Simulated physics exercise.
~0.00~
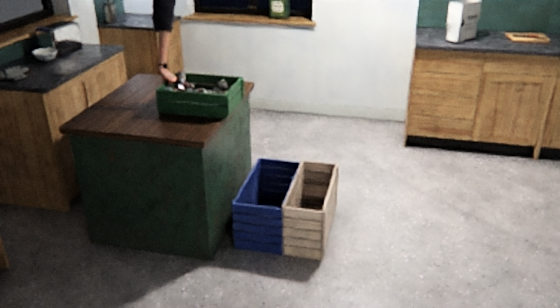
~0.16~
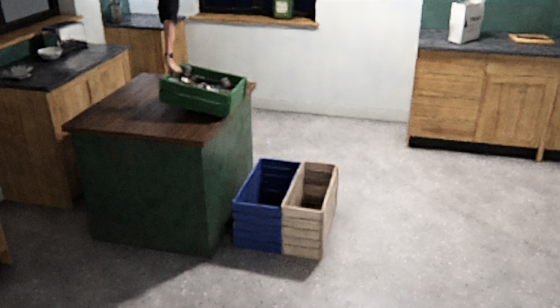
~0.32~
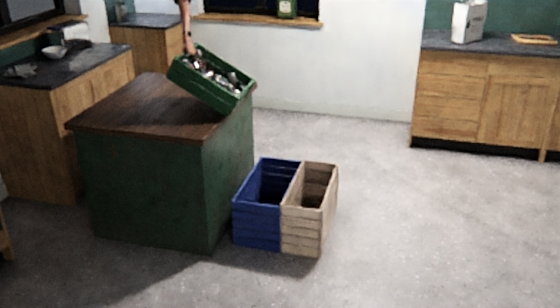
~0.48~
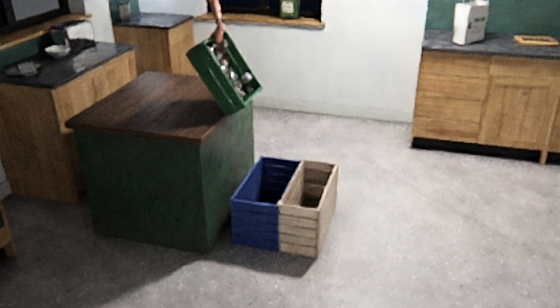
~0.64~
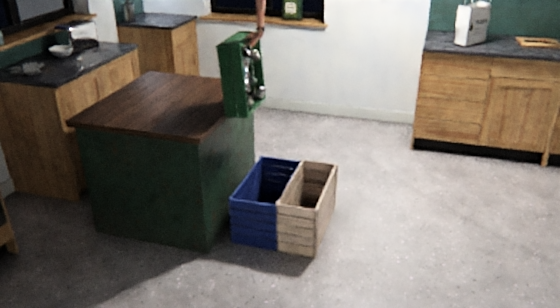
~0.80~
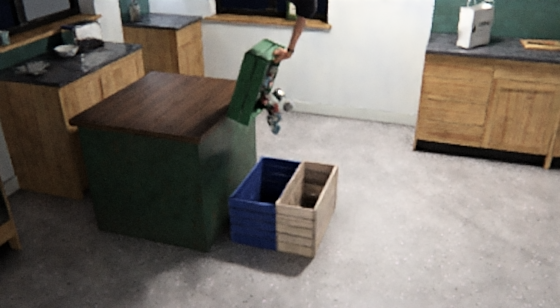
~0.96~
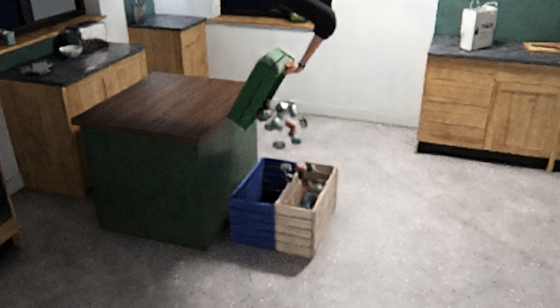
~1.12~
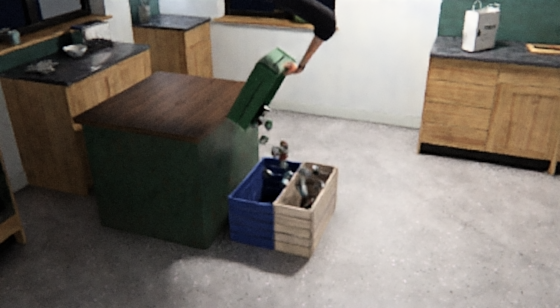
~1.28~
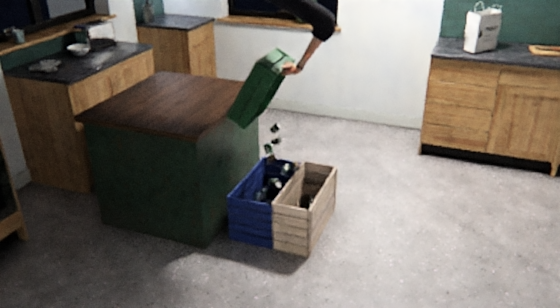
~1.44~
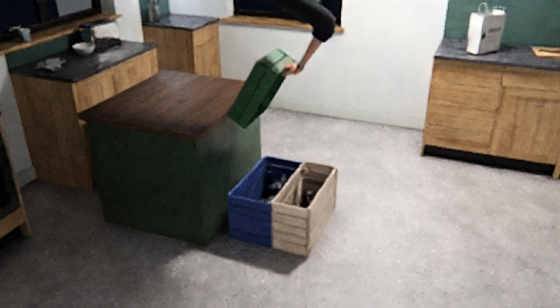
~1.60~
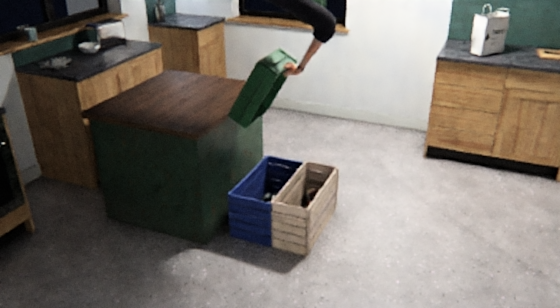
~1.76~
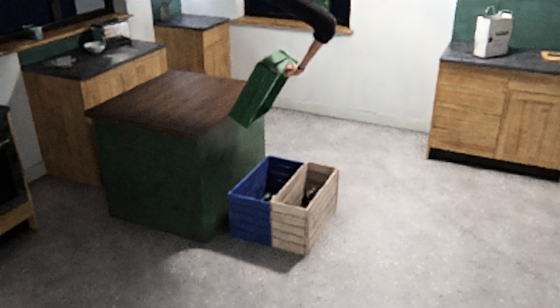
Green tote tilting over a bench edge in a worker's hand, spilling small cans into a blue box and a wooden bin.
